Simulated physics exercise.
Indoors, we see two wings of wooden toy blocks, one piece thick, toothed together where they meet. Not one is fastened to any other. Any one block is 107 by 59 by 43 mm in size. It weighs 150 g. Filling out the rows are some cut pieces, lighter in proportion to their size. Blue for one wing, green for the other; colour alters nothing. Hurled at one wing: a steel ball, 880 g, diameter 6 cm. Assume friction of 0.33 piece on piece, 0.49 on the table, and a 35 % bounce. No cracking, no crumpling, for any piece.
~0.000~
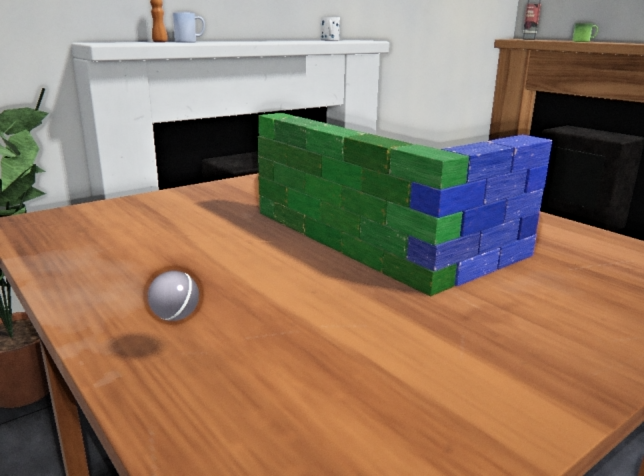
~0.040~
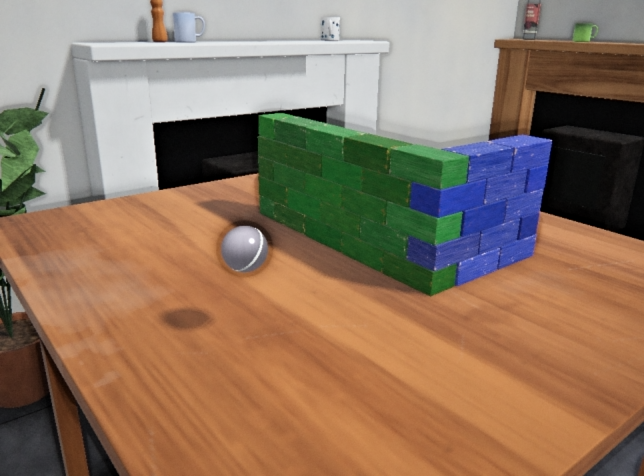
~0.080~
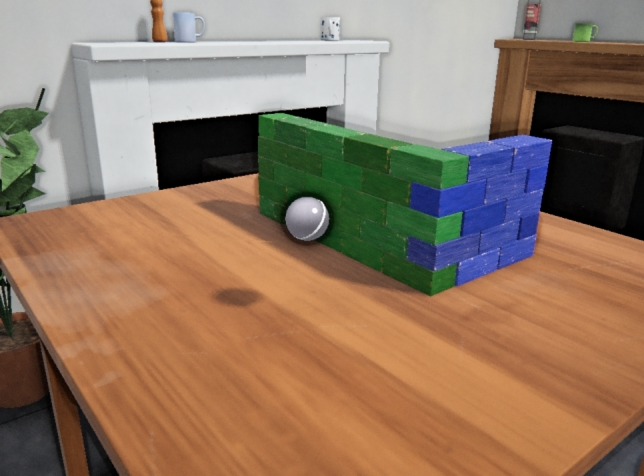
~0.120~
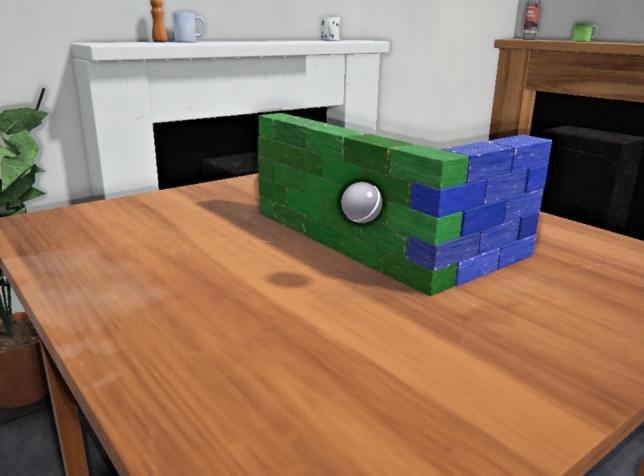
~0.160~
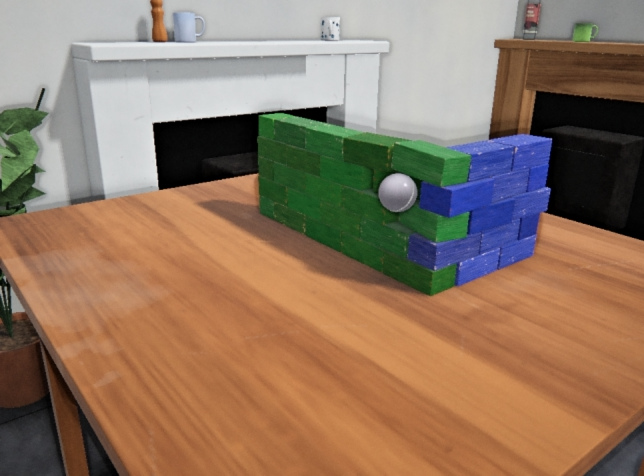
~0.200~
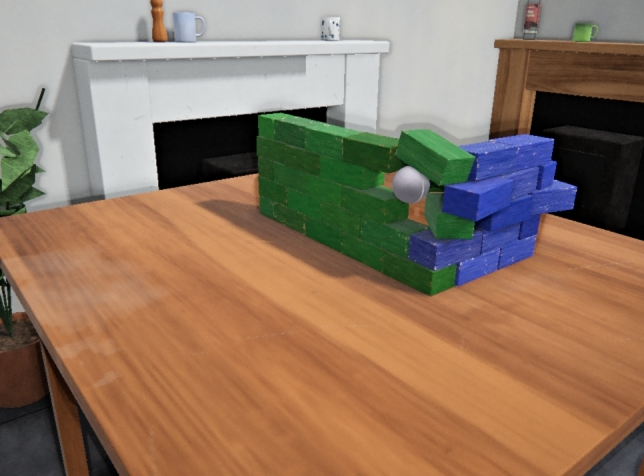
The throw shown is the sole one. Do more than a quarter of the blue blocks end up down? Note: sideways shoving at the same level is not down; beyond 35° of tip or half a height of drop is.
Yes.
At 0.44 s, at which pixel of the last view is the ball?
Location: Close to (465, 222).
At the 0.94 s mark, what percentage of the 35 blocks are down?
By then, 35 per cent.
After 0.44 s, ball still moving; 2 of the 12 blue blocks down (5 of 35 in all colours); top blue block 5° from how it stood.
After 0.94 s, ball still moving; 8 of the 12 blue blocks down (12 of 35 in all colours); top blue block on its side.
In the end (1.6 s), ball rolling away; 8 of the 12 blue blocks down (12 of 35 in all colours); top blue block on its side; top green block unmoved. That is 67 per cent. From the last view, middles, top green block near (277, 126).
